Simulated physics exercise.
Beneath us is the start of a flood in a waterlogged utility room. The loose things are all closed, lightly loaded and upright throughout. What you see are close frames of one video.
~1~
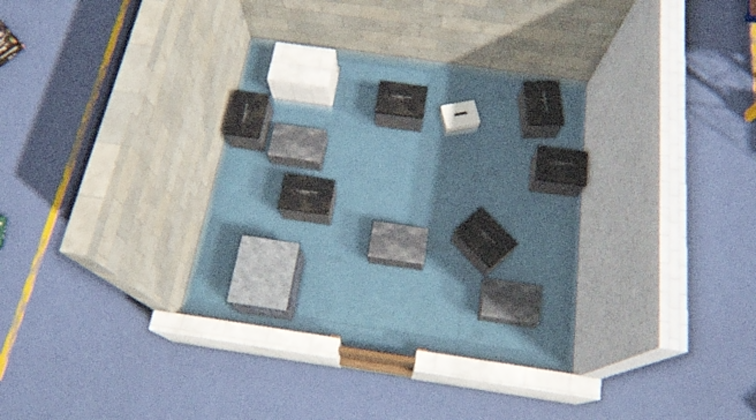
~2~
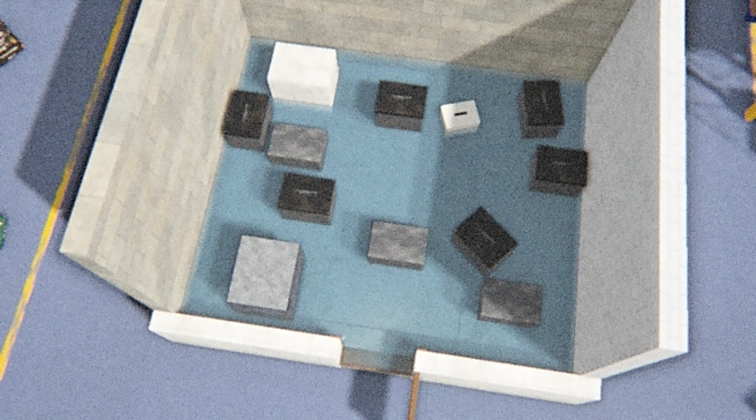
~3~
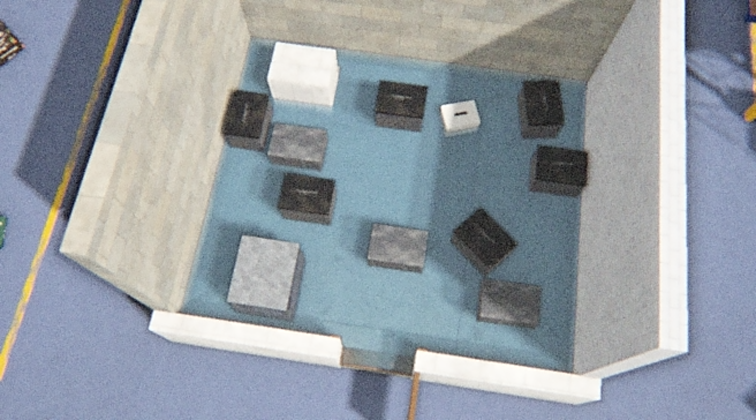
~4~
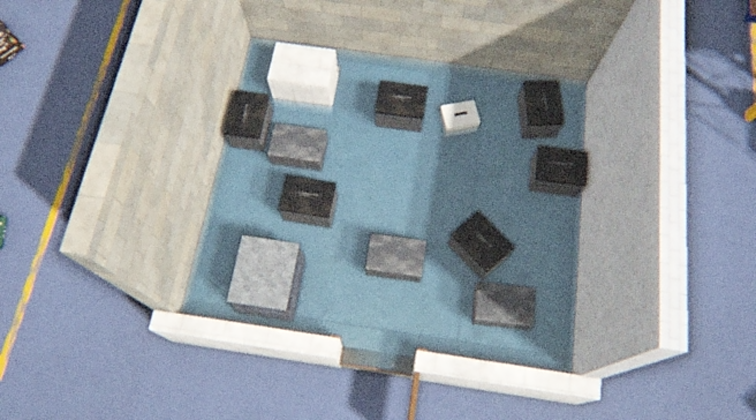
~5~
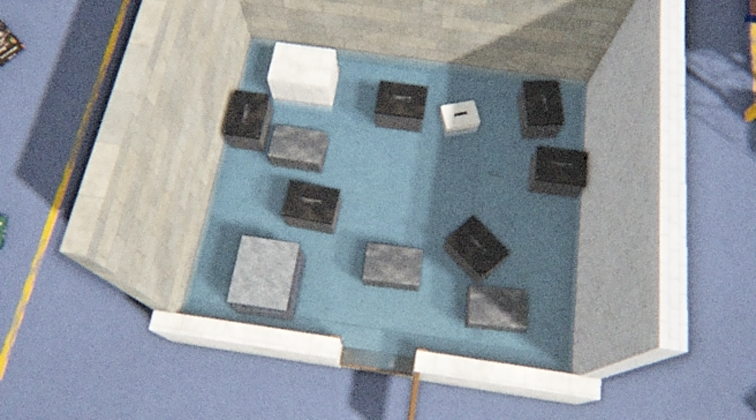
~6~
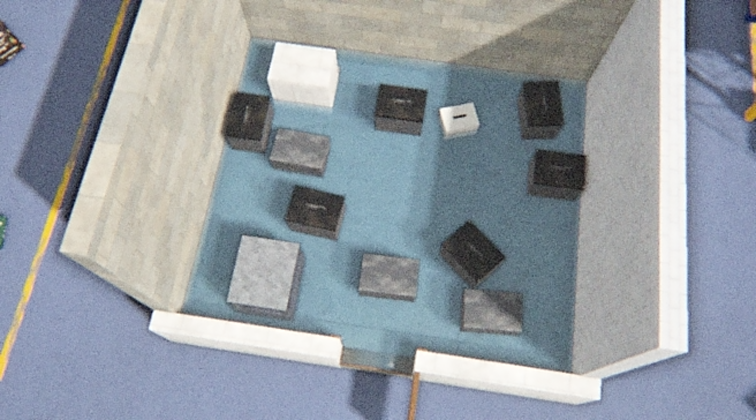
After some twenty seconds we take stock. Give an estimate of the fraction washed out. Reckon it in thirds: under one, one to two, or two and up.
The fraction ends up in the one-to-two-thirds band.
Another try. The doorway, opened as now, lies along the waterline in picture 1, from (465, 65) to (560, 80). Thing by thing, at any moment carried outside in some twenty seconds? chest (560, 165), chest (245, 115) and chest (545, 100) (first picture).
In turn: Out, still in, out.
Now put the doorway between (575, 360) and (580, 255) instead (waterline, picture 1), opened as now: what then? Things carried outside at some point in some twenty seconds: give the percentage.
Some 80 in a hundred.
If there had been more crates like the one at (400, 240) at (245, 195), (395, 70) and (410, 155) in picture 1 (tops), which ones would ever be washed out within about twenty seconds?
In sequence: Exits, never exits, exits.
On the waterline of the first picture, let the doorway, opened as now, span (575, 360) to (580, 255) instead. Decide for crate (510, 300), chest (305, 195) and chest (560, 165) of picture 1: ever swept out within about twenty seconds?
Okay, one after another: Departs, then departs, then departs.
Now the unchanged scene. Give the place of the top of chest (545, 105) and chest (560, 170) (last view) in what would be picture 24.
I'd say close to (538, 129) and close to (549, 218).
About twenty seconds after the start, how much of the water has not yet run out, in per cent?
Roughly 50 percent.
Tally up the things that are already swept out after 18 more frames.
3.
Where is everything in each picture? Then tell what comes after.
The first picture shows a crate at (398, 242) floats; a crate at (512, 301), afloat; 0 of 10 have shifted.
The second picture shows a crate at (398, 242) floats; a crate at (512, 301), afloat; 0 of 10 have shifted.
The third picture shows a crate at (398, 245), afloat; a crate at (511, 301) floats; 0 of 10 have shifted.
The fourth picture shows a crate at (396, 255) floats, close to its start; a crate at (505, 304), afloat, close to its start; 2 of 10 have shifted.
The fifth picture shows a crate at (393, 264) floats, close to its start; a crate at (498, 307), afloat, close to its start; 4 of 10 have shifted.
The sixth picture shows a crate at (389, 275), afloat, a stride from its start; a crate at (493, 310) floats, close to its start; 5 of 10 have shifted.
A moment on, 1 of 10 are out; 9 afloat.
Next, 3 of 10 are out; 7 afloat.
Later, 4 of 10 are out; 6 afloat.
In the end, 5 of 10 are out; 5 afloat.
